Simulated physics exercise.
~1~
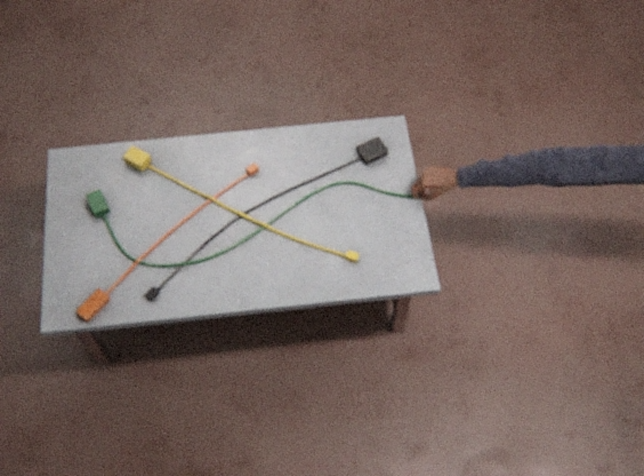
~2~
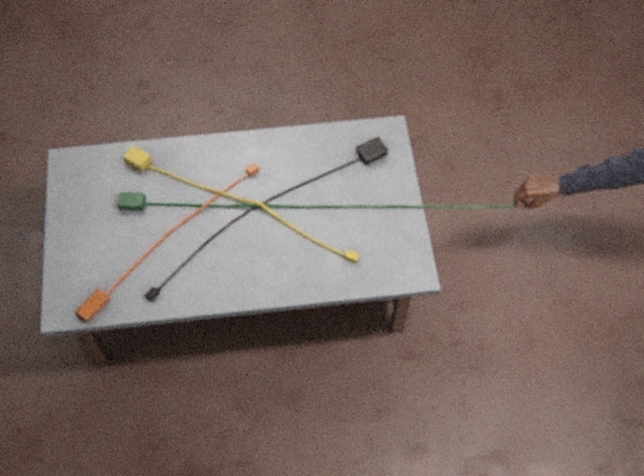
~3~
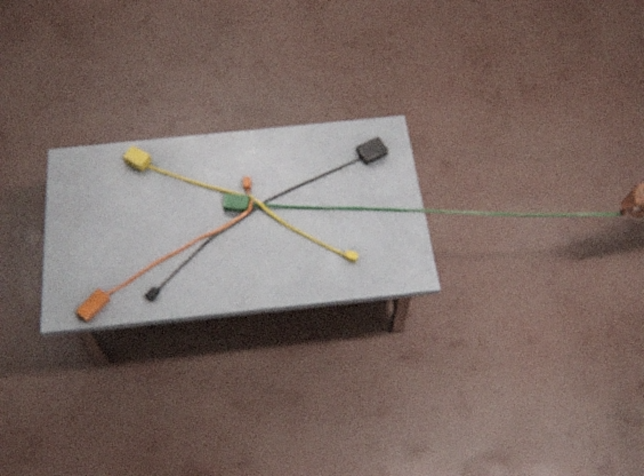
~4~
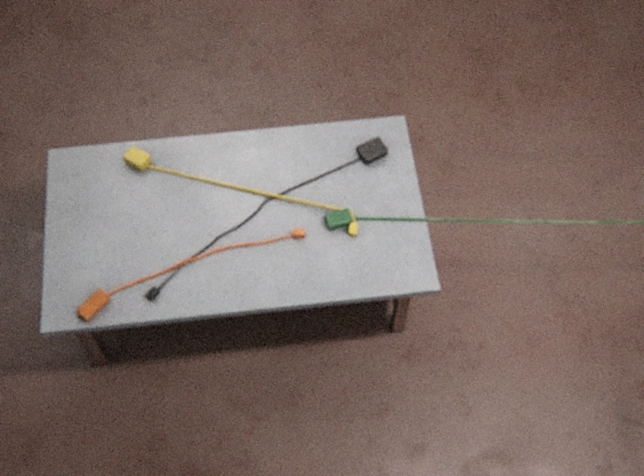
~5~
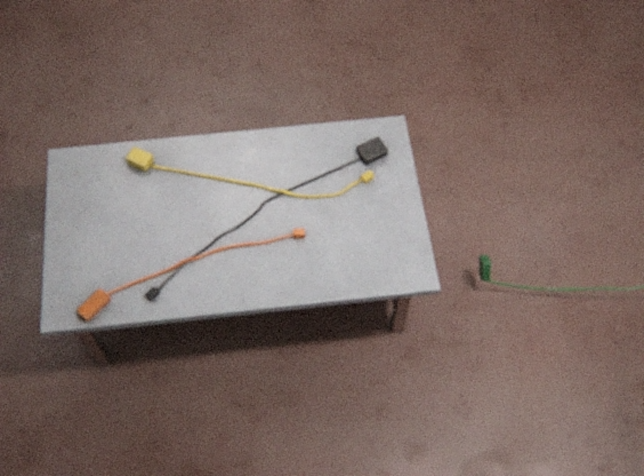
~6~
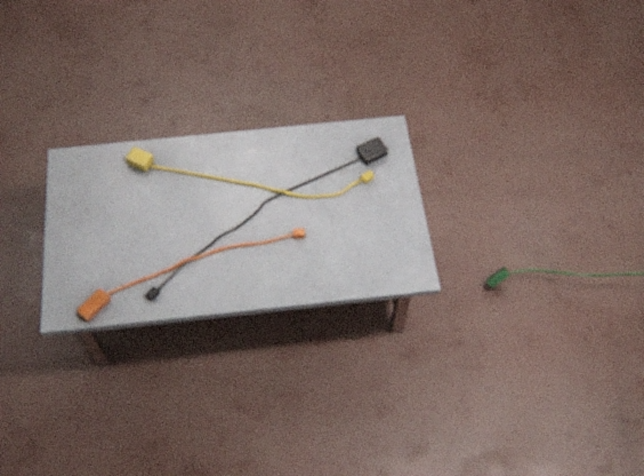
A hand pulling a green lead rightward off a table, dragging orange and yellow plugs aside, leaving three leads on the tabletop.
